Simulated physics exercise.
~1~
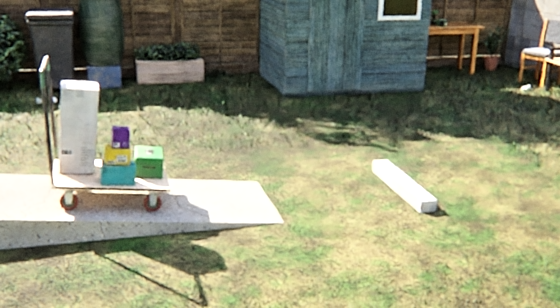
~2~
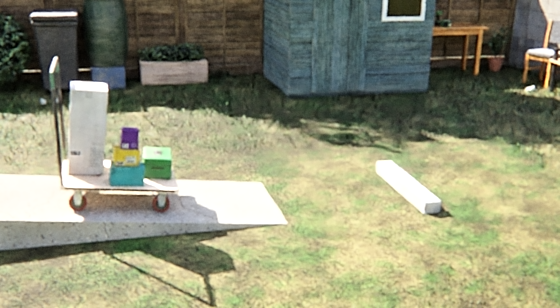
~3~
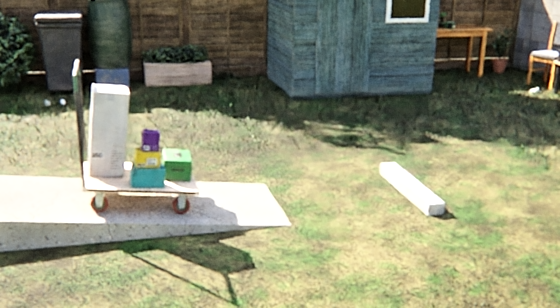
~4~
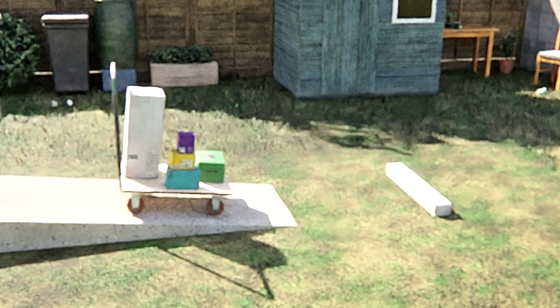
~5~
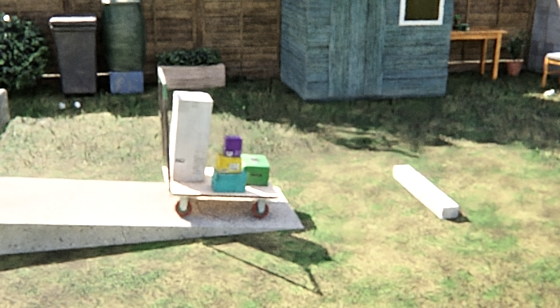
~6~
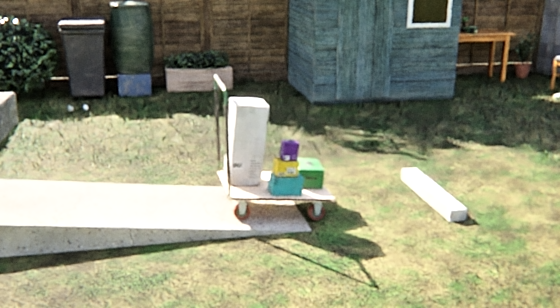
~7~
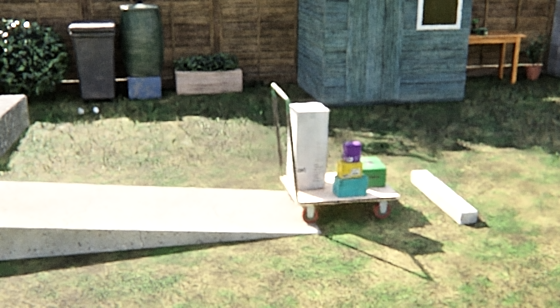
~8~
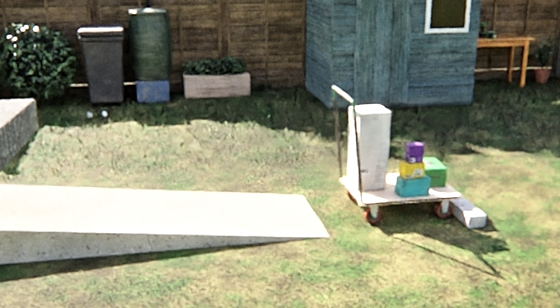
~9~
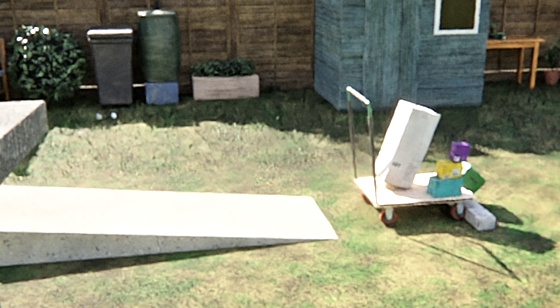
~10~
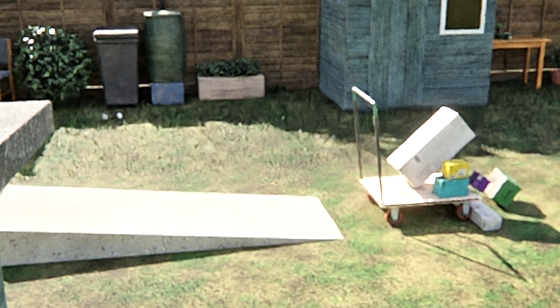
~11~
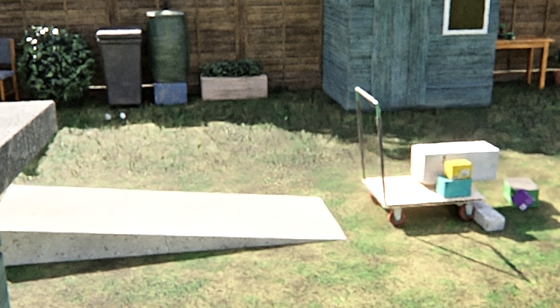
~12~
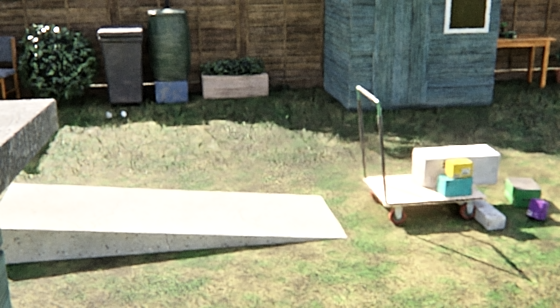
A flat trolley carrying a tall white box, a small stack of turquoise, yellow and purple boxes, and a green box rolls rightward down a pale ramp in a sunny garden. It leaves the foot of the ramp and crosses the grass toward a low white kerb. There it stops abruptly, and the white box tips forward while the green and purple boxes tumble over the front edge. The white box topples onto its side on the deck behind the turquoise and yellow boxes, which stay aboard. The green and purple boxes end up on the grass beyond the kerb.
